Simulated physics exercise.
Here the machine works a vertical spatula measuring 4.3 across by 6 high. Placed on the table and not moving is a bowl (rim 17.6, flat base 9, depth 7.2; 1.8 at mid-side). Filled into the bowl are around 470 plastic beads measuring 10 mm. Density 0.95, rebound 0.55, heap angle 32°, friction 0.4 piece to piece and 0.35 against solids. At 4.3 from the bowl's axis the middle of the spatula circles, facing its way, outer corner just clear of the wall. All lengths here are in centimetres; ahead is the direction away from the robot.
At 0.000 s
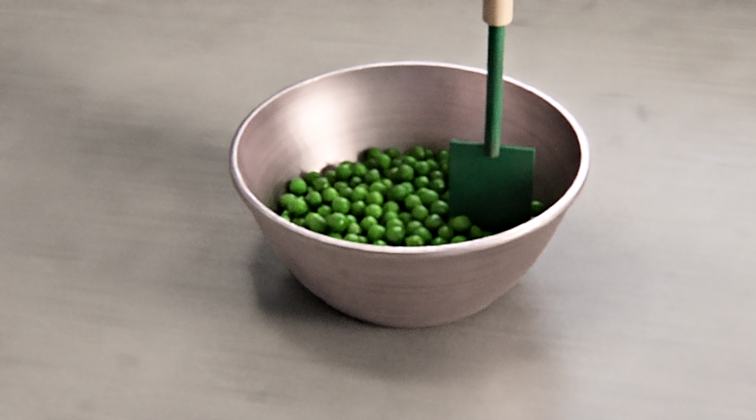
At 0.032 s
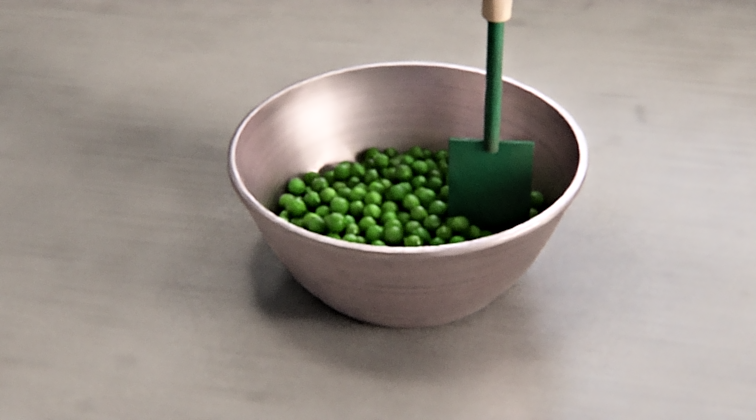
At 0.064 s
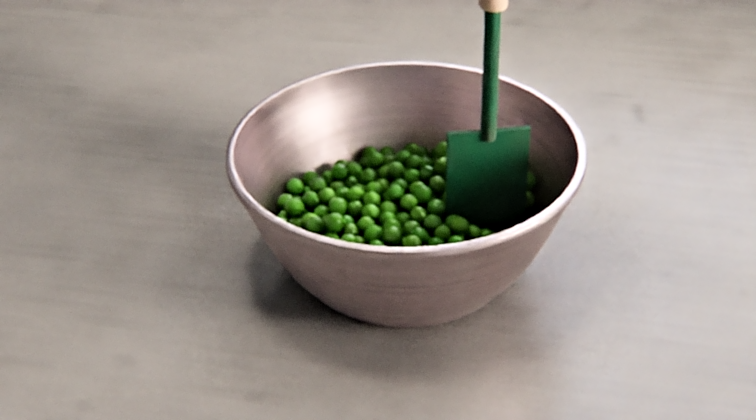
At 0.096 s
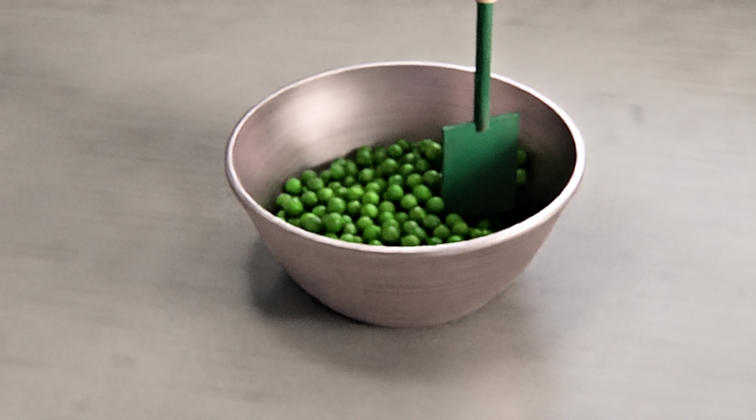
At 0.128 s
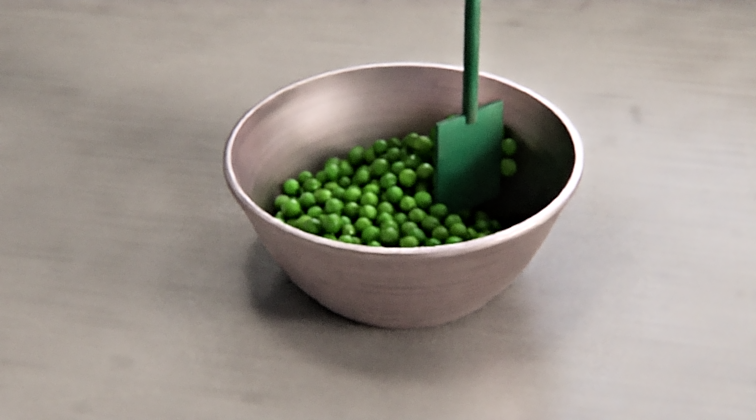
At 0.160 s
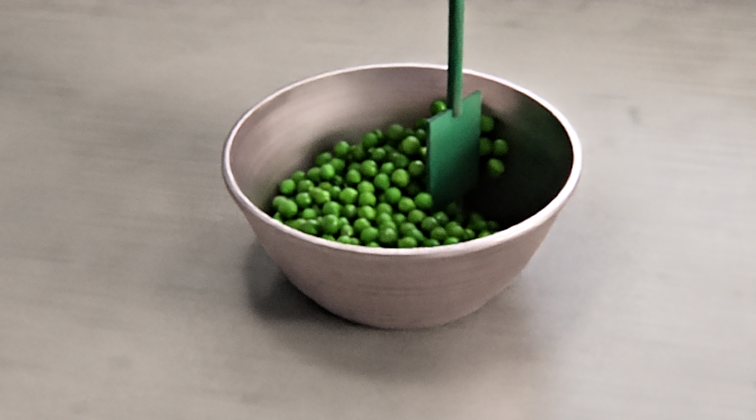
The clip opens on a metal bowl of small green balls on a gray surface, with a flat green spatula standing upright at the right side. The spatula sweeps toward the back and slightly left, turning as it goes, and pushes the balls into a higher heap toward the rear.
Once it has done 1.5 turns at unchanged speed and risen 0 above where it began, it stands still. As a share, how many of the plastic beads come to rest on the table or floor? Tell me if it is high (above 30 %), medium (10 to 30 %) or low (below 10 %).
It is low, below 10 %.
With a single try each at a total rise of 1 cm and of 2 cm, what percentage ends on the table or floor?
Some 0 and 0 per cent.
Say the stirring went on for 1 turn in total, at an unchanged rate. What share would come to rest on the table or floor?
Then about 0 per cent.
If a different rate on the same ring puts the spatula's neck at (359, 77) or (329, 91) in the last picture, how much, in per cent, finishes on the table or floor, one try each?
Around 35 and 45 percent, in that order.
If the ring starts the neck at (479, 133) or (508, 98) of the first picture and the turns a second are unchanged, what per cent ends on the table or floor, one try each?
First try about 0 per cent, second try about 0 per cent.
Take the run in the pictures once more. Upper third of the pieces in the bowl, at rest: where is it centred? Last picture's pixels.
It is centred near (318, 229).
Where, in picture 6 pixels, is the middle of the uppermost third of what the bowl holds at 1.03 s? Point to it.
Top-third centre at approx. (387, 132).
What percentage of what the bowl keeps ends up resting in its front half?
Around 70 per cent of what the bowl keeps.
After 0.60 s, 249° round, highest piece 9 above the table; 470 in the bowl.
After 1.03 s, 77° round, highest piece 8 above the table; 466 in the bowl, 3 on the table or floor, 1 in flight or on the tool.
After 1.45 s, 180° round, highest piece 7 above the table; 465 in the bowl, 5 on the table or floor.
After 2.15 s, 180° round, highest piece 7 above the table; 465 in the bowl, 5 on the table or floor.
In the end, 465 in the bowl, 5 on the table or floor. That is 1 % on the table or floor.
